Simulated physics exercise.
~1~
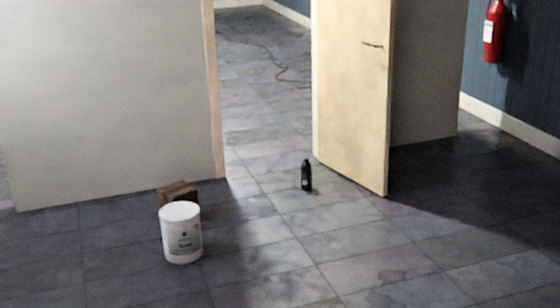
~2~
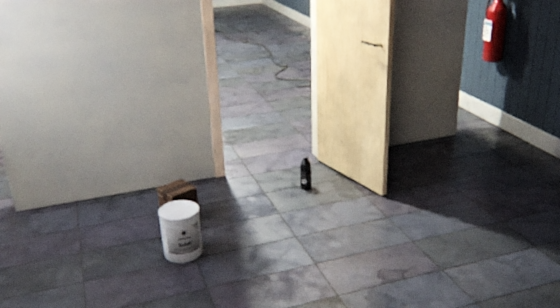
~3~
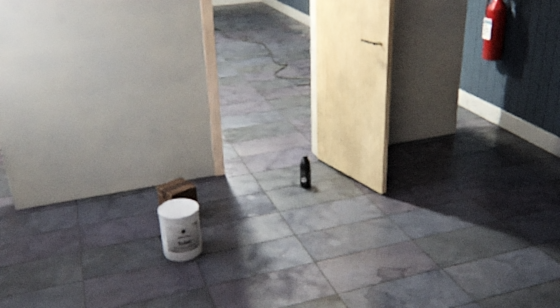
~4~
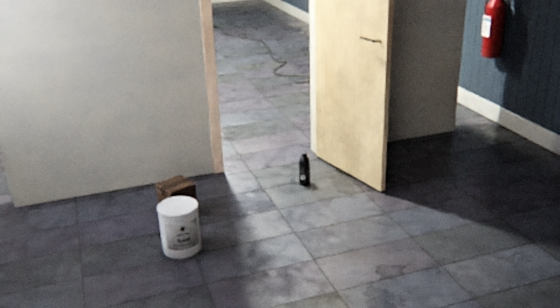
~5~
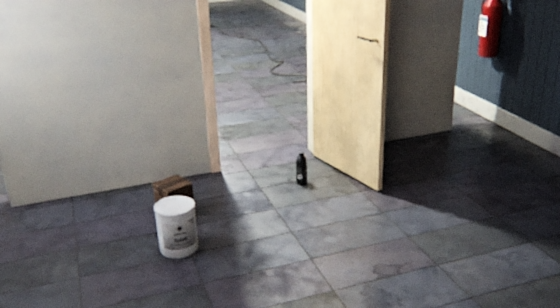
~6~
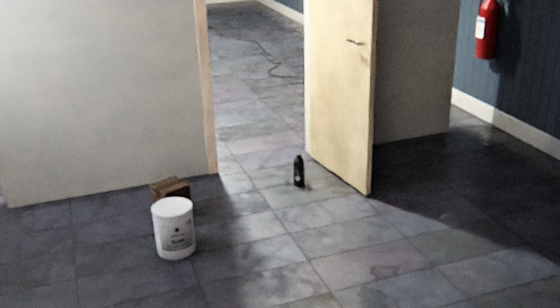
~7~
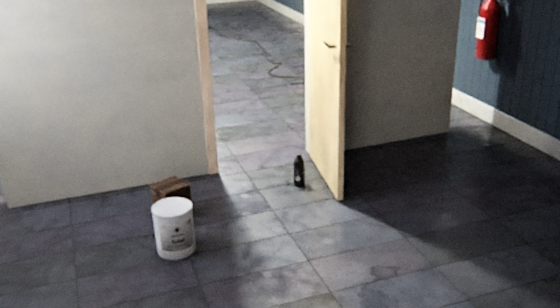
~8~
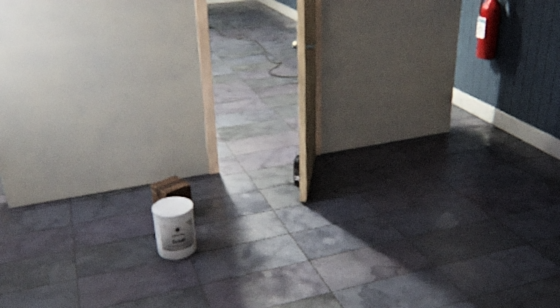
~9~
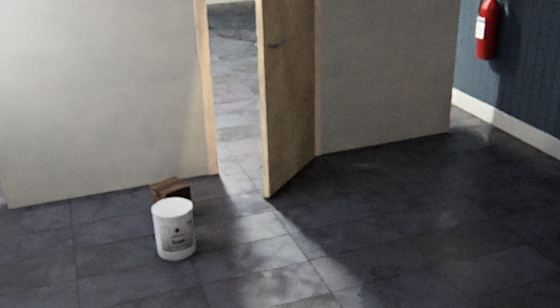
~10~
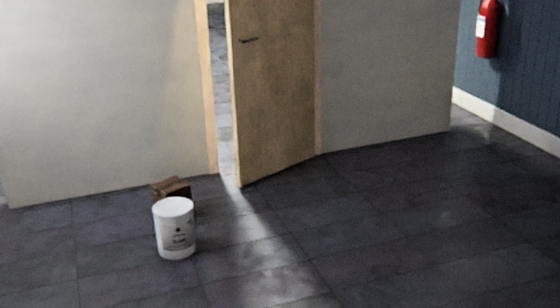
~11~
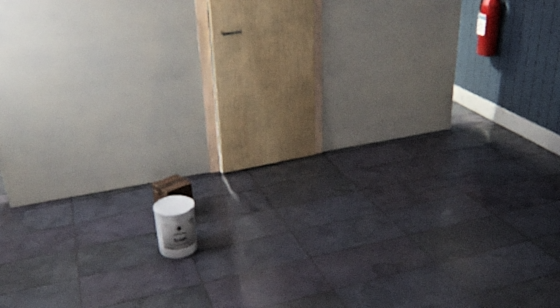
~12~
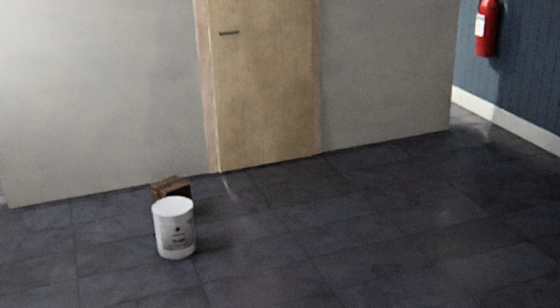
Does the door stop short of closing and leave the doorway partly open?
No, the door swings all the way across and ends up shut in the doorway.
